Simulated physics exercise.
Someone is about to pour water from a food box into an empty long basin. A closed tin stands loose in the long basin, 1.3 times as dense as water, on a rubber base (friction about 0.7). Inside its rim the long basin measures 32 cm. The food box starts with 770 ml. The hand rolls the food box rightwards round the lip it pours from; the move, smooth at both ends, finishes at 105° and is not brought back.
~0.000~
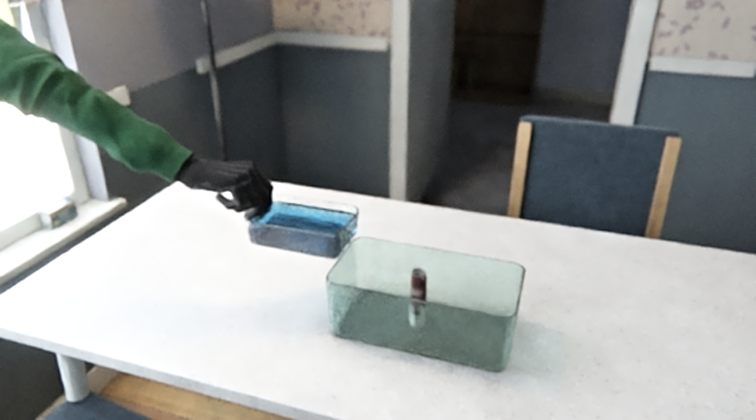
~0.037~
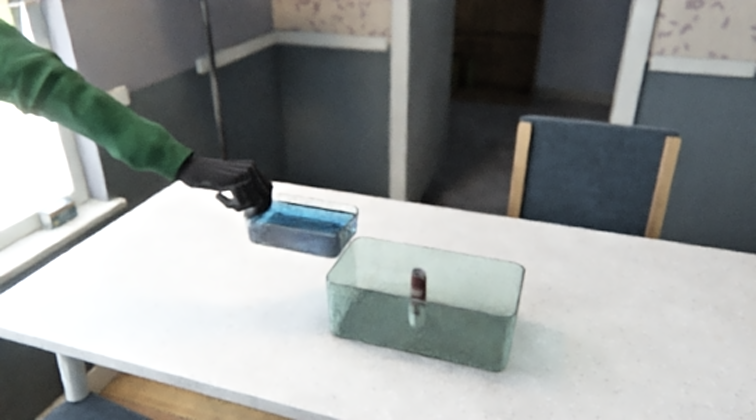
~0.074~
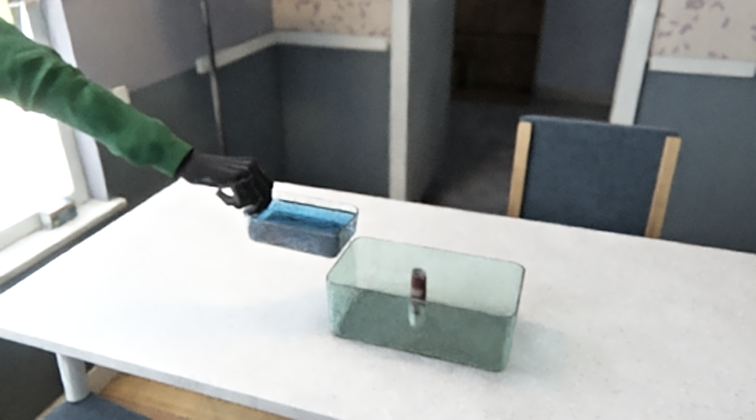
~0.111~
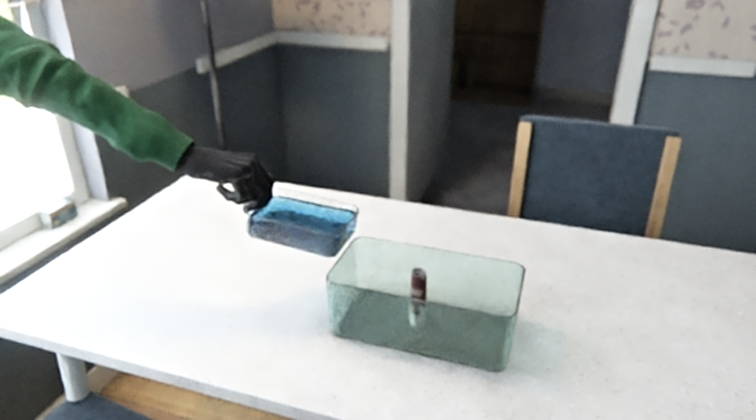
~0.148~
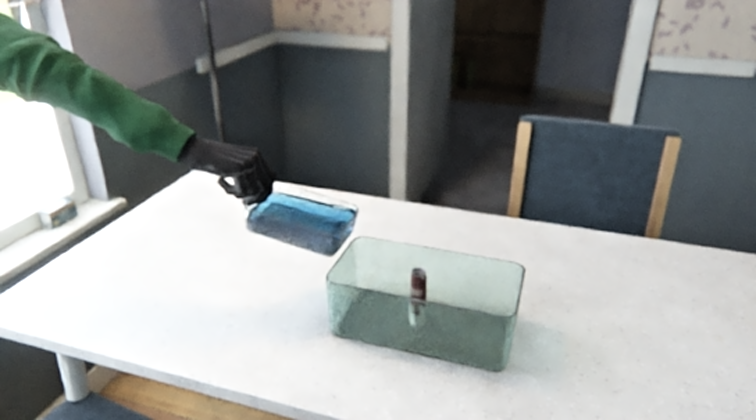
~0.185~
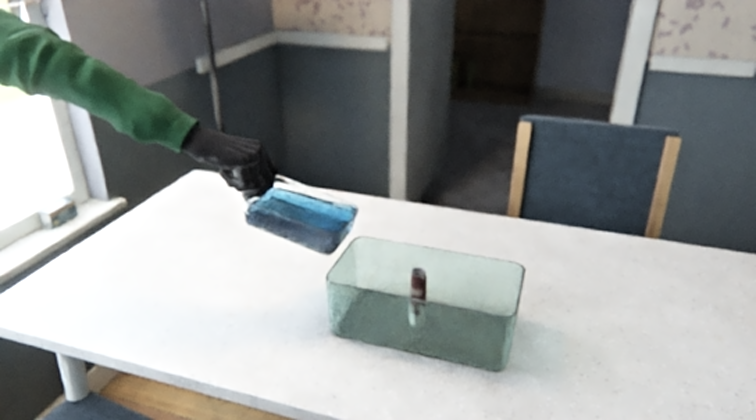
A black-gloved hand in a green sleeve slowly tilts a clear container of blue liquid rightwards beside a larger greenish basin.
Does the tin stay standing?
It topples.
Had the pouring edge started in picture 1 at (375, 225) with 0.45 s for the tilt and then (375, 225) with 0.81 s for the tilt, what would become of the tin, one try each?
First it remains upright; then it remains upright.
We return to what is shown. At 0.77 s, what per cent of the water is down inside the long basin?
About 92 per cent.
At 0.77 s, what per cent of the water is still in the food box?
About 0 per cent.
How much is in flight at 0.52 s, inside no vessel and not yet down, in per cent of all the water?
Some 56 per cent.
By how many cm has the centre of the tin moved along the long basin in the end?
About 7.0 cm.
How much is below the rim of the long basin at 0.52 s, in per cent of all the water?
Near 18 in a hundred.
Then, 0.52 s in, the tilt is 76° and 27 per cent is still to pour; the tin stands where it began.
Then, 0.77 s in, the tilt is 104° and 0 per cent is still to pour; the tin leans 39°.
Then, 1.03 s in, the tilt is 105° and 0 per cent is still to pour; the tin lies on its side.
Then, 1.31 s in, the tilt is 105° and 0 per cent is still to pour; the tin lies on its side.
Finally, the tin lies on its side.
